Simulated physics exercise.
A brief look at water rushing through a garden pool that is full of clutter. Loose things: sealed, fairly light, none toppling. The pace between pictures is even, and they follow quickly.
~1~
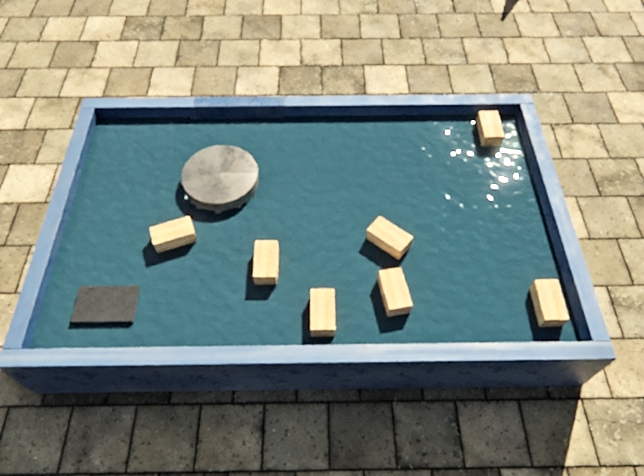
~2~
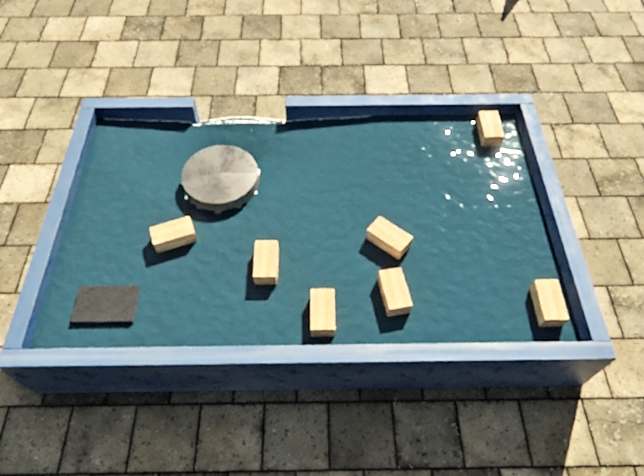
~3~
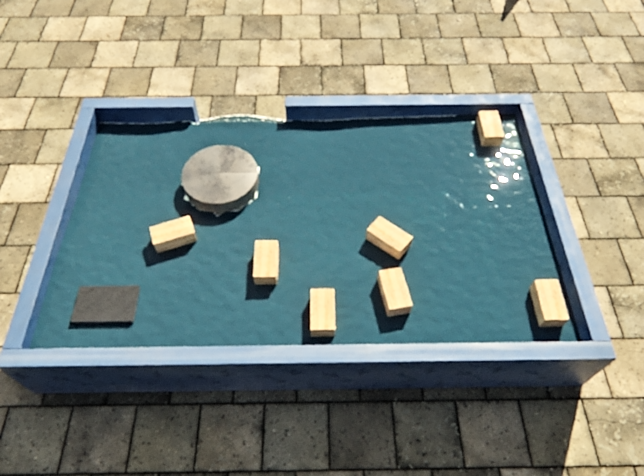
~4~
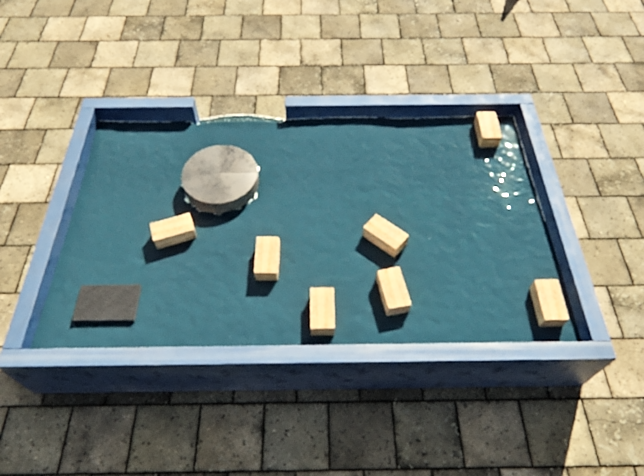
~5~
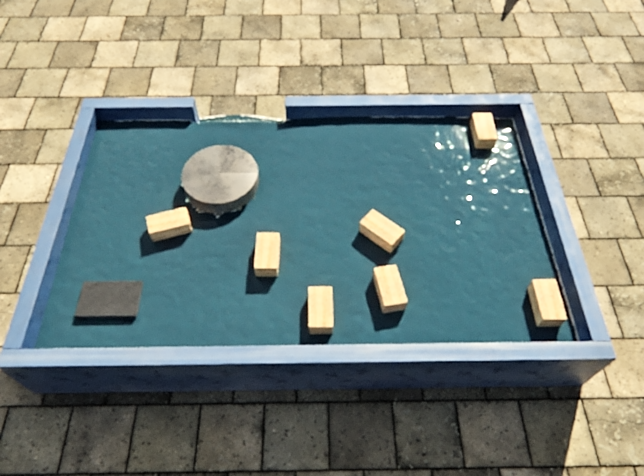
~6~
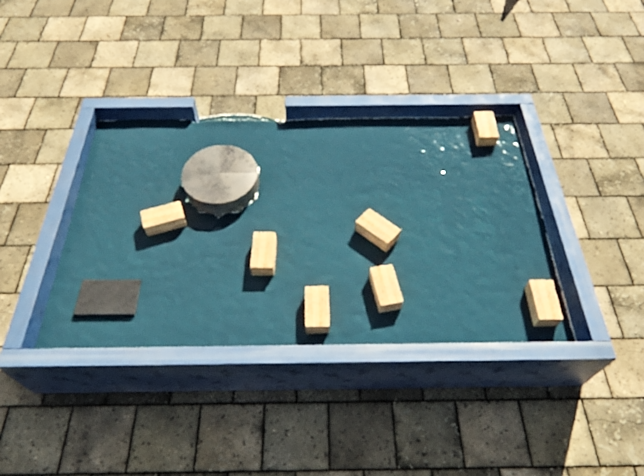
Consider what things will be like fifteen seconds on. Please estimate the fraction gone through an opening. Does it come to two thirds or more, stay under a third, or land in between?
I expect the portion to fall short of a third.
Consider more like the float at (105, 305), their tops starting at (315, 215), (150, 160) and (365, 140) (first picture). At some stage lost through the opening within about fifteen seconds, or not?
In order: Exits; exits; exits.
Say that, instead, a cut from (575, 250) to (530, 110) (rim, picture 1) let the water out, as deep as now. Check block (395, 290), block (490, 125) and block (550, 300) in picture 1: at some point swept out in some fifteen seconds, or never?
Answer, one by one: Lost, lost, lost.
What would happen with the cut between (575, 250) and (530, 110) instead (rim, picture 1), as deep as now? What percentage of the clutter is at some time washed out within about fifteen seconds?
That comes out at 60 in a hundred.
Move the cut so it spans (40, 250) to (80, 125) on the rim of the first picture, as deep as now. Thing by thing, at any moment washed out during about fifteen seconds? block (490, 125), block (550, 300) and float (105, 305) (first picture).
First one held back, second held back, third flushed away.
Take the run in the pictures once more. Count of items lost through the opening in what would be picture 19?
Tally: 0.
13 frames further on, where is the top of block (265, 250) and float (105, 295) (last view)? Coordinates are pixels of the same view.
First near (236, 238), second near (101, 271).
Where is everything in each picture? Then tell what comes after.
A block at (172, 230) floats; a block at (390, 233) floats; 0 of 8 have shifted, in the first frame.
A block at (172, 230) floats; a block at (390, 233) floats; 0 of 8 have shifted, in the second frame.
A block at (172, 230), afloat; a block at (390, 234), afloat; 0 of 8 have shifted, in the third frame.
A block at (172, 227) floats, close to its start; a block at (386, 231) floats, close to its start; 1 of 8 have shifted, in the fourth frame.
A block at (168, 220) floats, close to its start; a block at (382, 227), afloat, close to its start; 4 of 8 have shifted, in the fifth frame.
A block at (162, 214) floats, close to its start; a block at (378, 226) floats, close to its start; 6 of 8 have shifted, in the sixth frame.
A moment on, 0 of 8 are out; 8 afloat.
Next, 0 of 8 are out; 8 afloat.
Later, 1 of 8 are out; 7 afloat.
In the end, 1 of 8 are out; 7 afloat.
